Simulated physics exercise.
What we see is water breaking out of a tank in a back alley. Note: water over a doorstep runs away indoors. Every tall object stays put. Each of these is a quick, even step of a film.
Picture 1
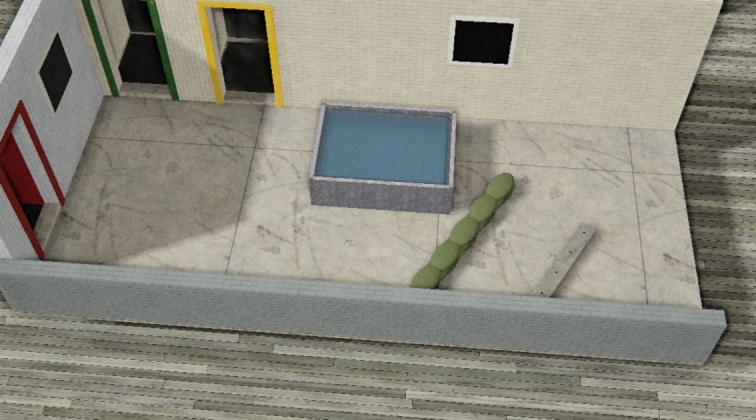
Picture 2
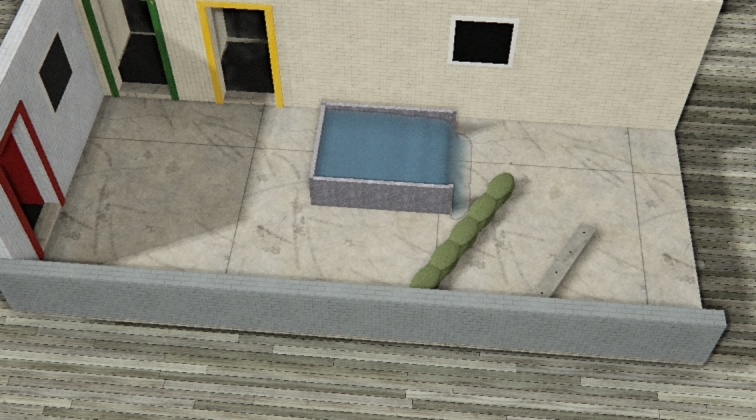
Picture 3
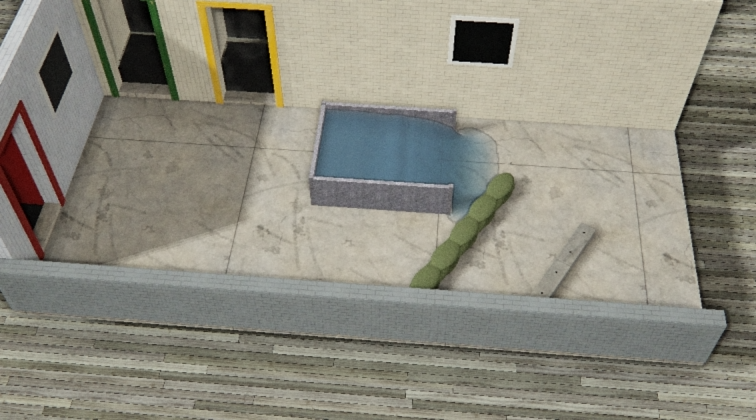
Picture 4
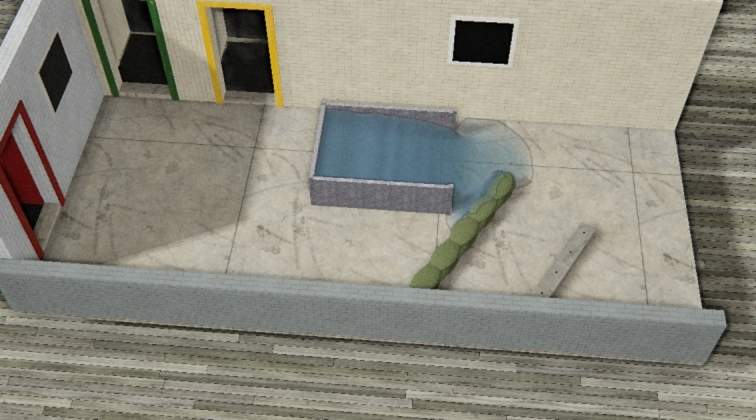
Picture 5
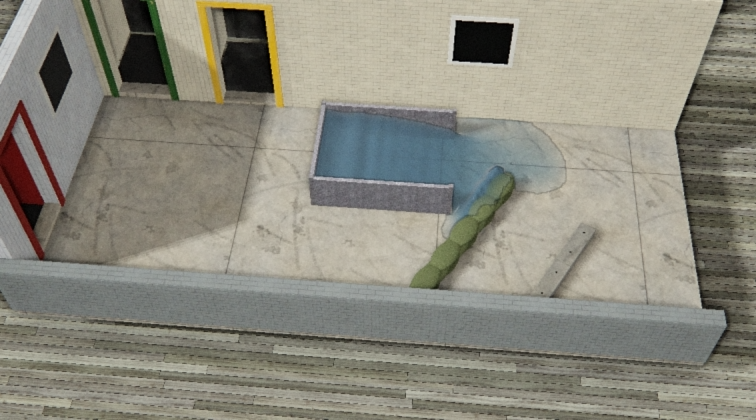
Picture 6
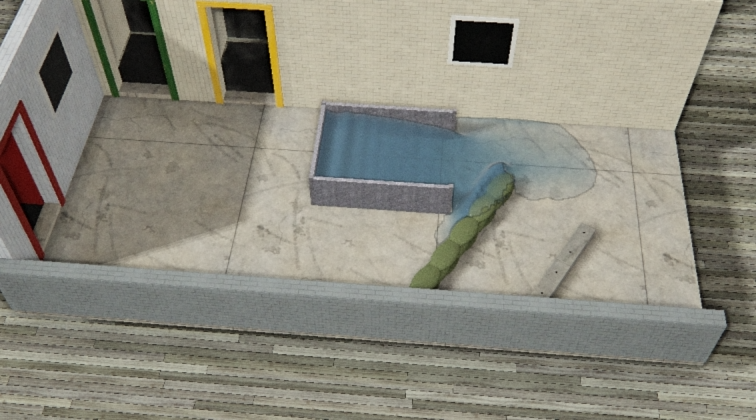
Water pours from the right side of a tank and spreads across the pale ground.
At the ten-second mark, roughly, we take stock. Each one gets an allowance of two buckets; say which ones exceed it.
In the end green door: Two buckets or fewer; red door: Two buckets or fewer; yellow door: Two buckets or fewer.
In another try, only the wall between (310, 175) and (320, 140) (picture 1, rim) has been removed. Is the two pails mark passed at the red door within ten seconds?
The red door goes past it.
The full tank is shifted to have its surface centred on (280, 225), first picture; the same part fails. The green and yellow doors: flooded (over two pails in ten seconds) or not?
In short: Green misses the threshold; yellow misses the threshold.
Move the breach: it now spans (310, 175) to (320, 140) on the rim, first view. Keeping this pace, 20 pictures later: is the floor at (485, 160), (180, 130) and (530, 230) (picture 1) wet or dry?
Point one not reached; point two reached; point three not reached.
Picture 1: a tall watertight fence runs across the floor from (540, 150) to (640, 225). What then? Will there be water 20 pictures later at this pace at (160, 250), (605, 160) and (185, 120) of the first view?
First spared, then soaked, then spared.
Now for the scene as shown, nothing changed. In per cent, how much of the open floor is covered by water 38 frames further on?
The answer is around 50 per cent.
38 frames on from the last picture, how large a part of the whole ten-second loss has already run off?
Around 80 per cent.
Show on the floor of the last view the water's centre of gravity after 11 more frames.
Somewhere around (464, 172) in the last view.
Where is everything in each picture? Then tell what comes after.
The tank at (385, 147) is whole and still, in the first picture.
Water pours out at (449, 165) and has run to (461, 138), in the second picture.
The front is at (483, 137), out from the gap at (449, 168), in the third picture.
Water pours out at (449, 168) and has run to (516, 139), in the fourth picture.
Water pours out at (449, 169) and has run to (558, 161), in the fifth picture.
The front is at (590, 171), out from the gap at (449, 169), in the sixth picture.
A moment on, water covers 25 % of the floor; the green door not reached, the red door not reached, the yellow door not reached.
Next, water covers 35 % of the floor; the green door not reached, the red door not reached, the yellow door not reached.
Then, water covers 40 % of the floor; the green door not reached, the red door not reached, the yellow door not reached.
Later, water covers 50 % of the floor; the green door not reached, the red door wet at the sill, nothing in, the yellow door wet at the sill, nothing in.
In the end, water covers 50 % of the floor; the green door wet at the sill, nothing in, the red door wet at the sill, nothing in, the yellow door wet at the sill, nothing in.
